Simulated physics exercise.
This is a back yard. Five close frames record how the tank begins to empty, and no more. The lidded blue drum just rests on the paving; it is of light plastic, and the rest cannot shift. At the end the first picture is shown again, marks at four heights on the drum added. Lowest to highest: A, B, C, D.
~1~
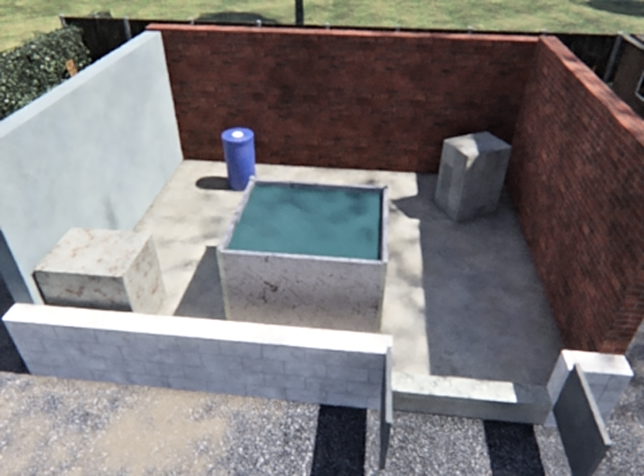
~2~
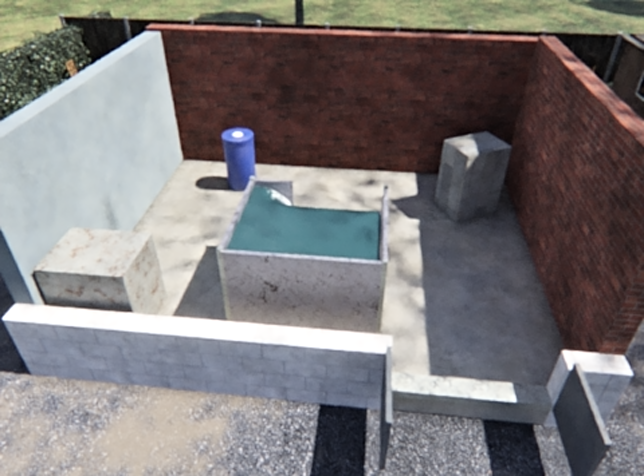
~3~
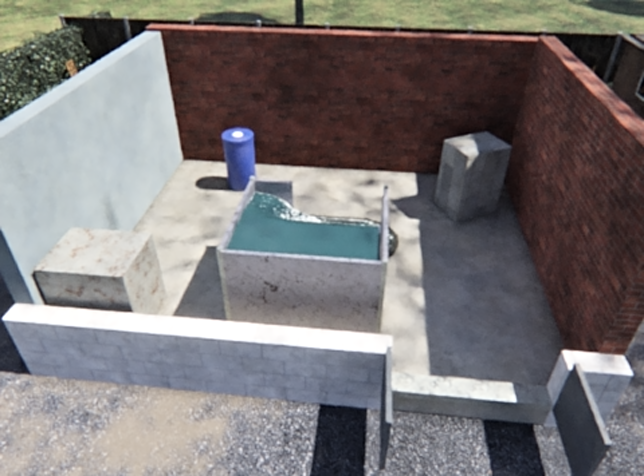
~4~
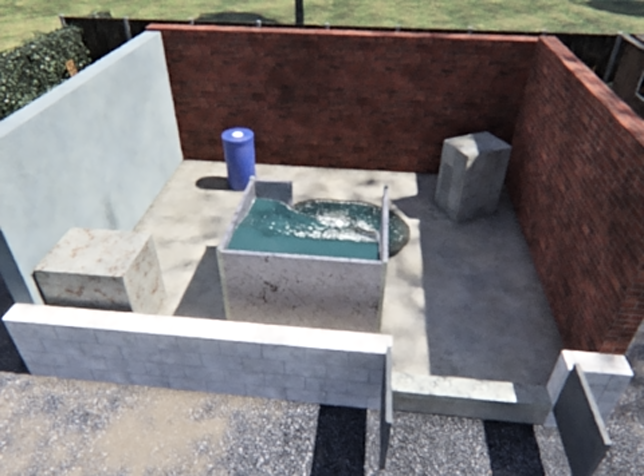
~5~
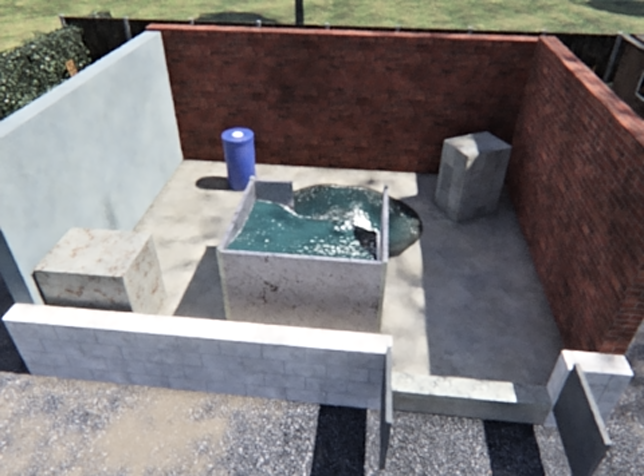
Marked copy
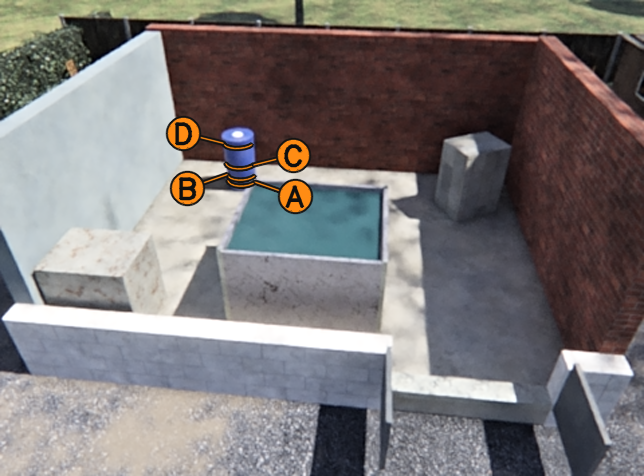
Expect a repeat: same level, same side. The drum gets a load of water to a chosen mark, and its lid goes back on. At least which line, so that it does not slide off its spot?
Mark C just does it.
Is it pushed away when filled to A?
Yes.
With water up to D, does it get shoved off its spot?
No, not at all.
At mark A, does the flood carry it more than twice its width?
Yes, clearly.
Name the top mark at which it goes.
Mark B.
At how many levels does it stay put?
Two of them.
In orange, A at (239, 186); B at (238, 180); C at (237, 168); D at (235, 148); from the bottom up A, B, C, D.
For mark A, it is pushed about 3 times its own width away.
For mark B, it is pushed about half its own width away.
For mark C, it does not move.
For mark D, it does not move.
